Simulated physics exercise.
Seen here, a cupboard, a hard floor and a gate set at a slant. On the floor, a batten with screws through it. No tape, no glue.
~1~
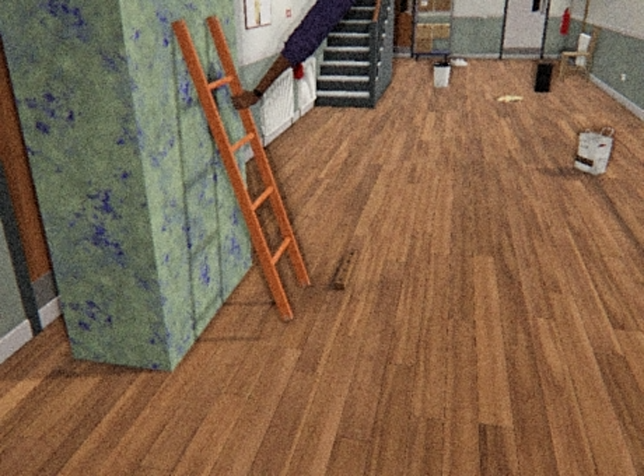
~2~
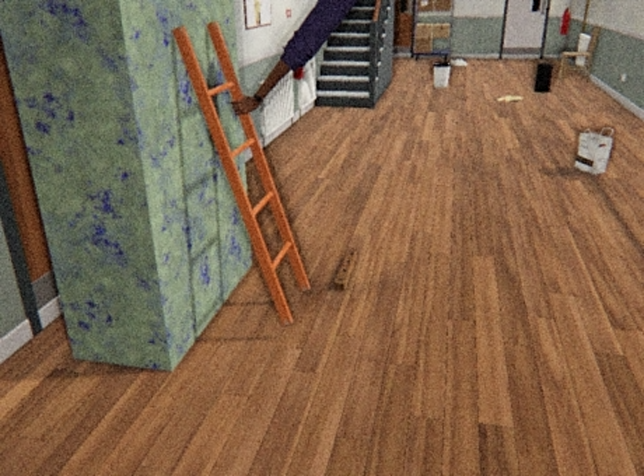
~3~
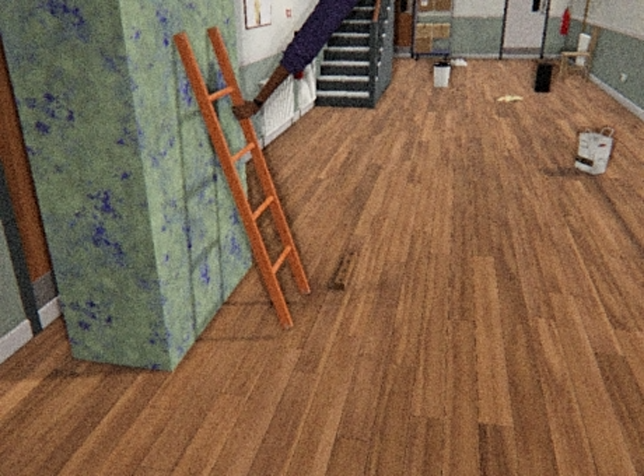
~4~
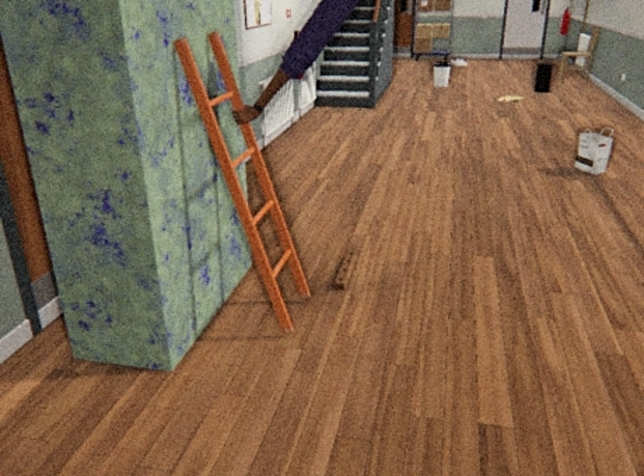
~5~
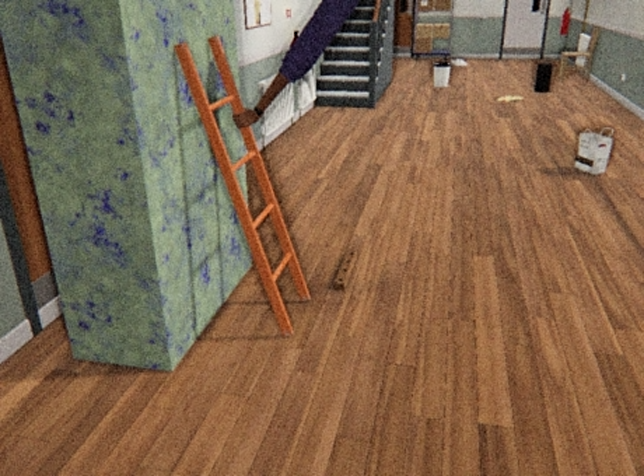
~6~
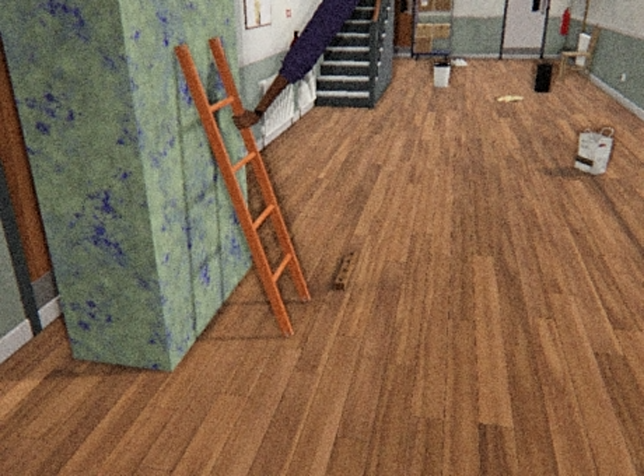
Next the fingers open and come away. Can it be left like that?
In the end the orange gate holds its place.
Then, 1.20 s on from there, orange gate at rest near (252, 191).
In the end, the orange gate remains leaning, near (251, 191).
